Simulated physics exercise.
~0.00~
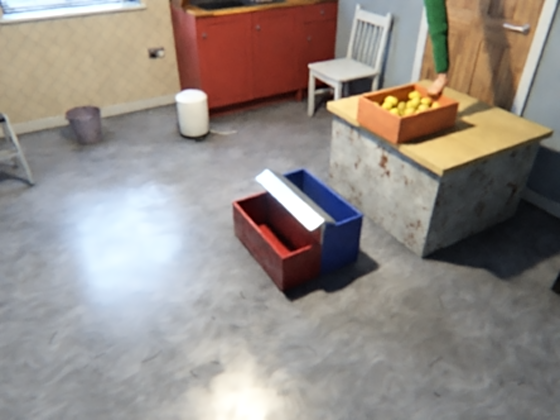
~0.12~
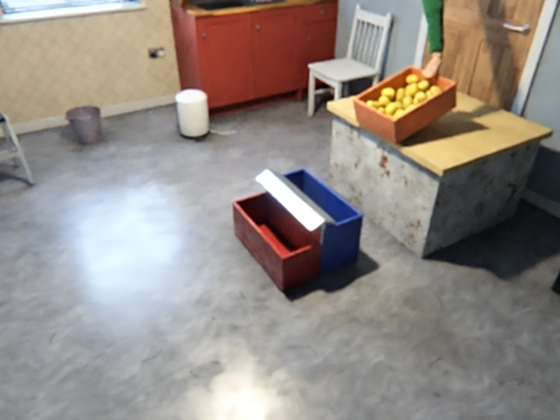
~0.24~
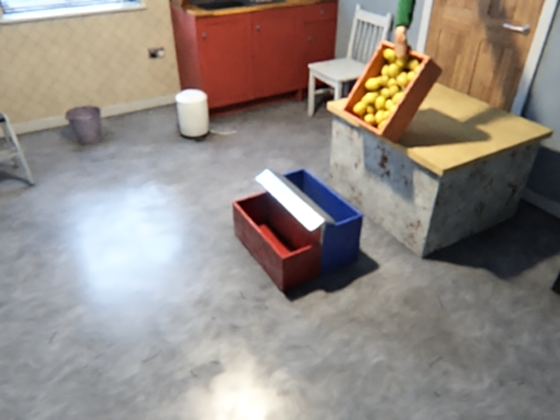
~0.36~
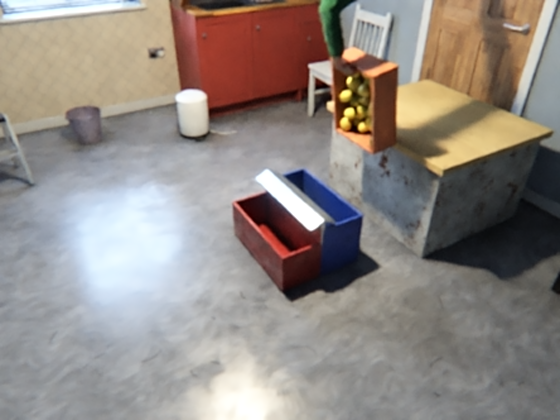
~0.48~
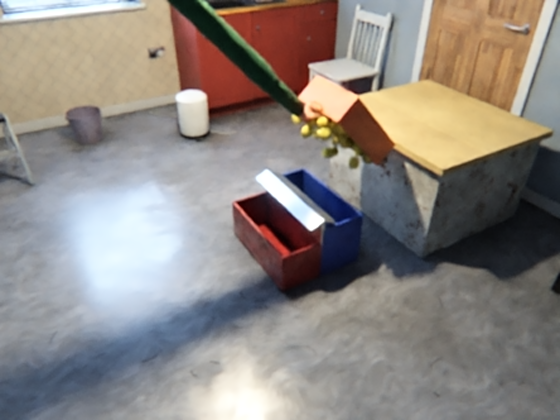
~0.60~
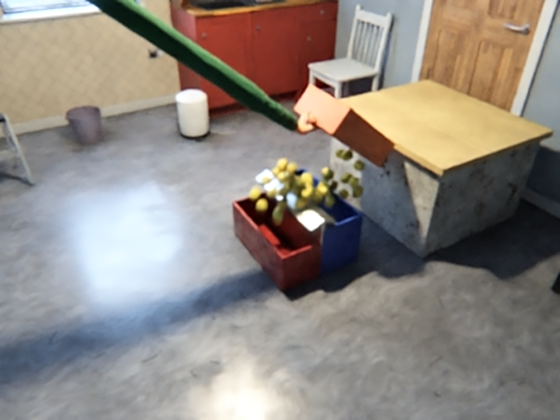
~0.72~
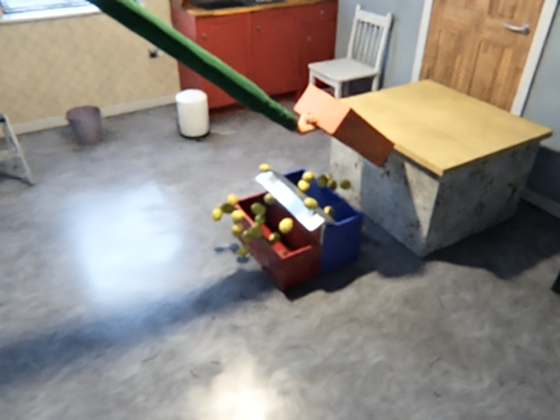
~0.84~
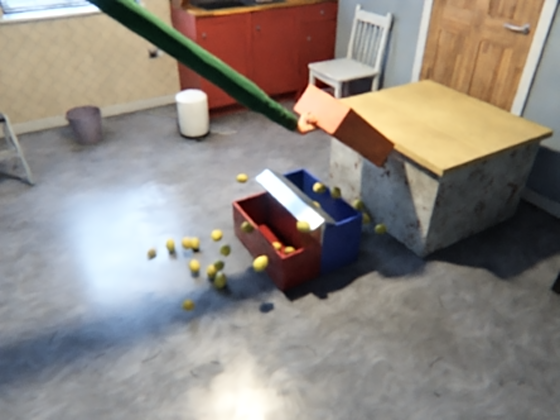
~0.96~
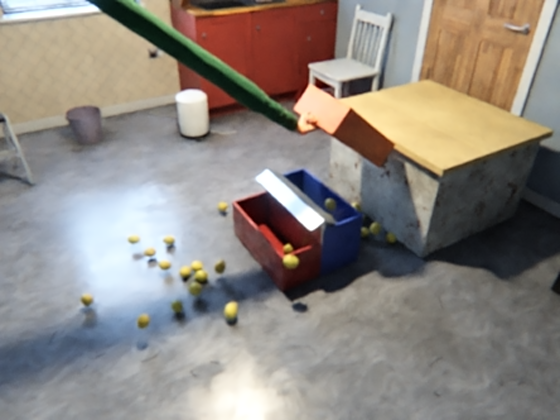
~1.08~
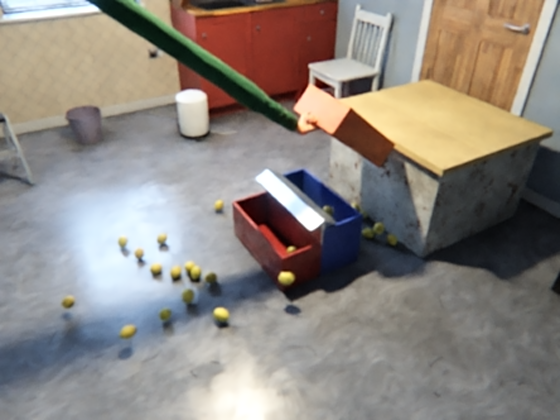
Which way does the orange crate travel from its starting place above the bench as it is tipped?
It moves to the left, ending up tipped over beside the bench's left edge.
Orange crate tipping over in a green arm's hold, spilling yellow fruit-like pieces into blue and red boxes and across the floor.
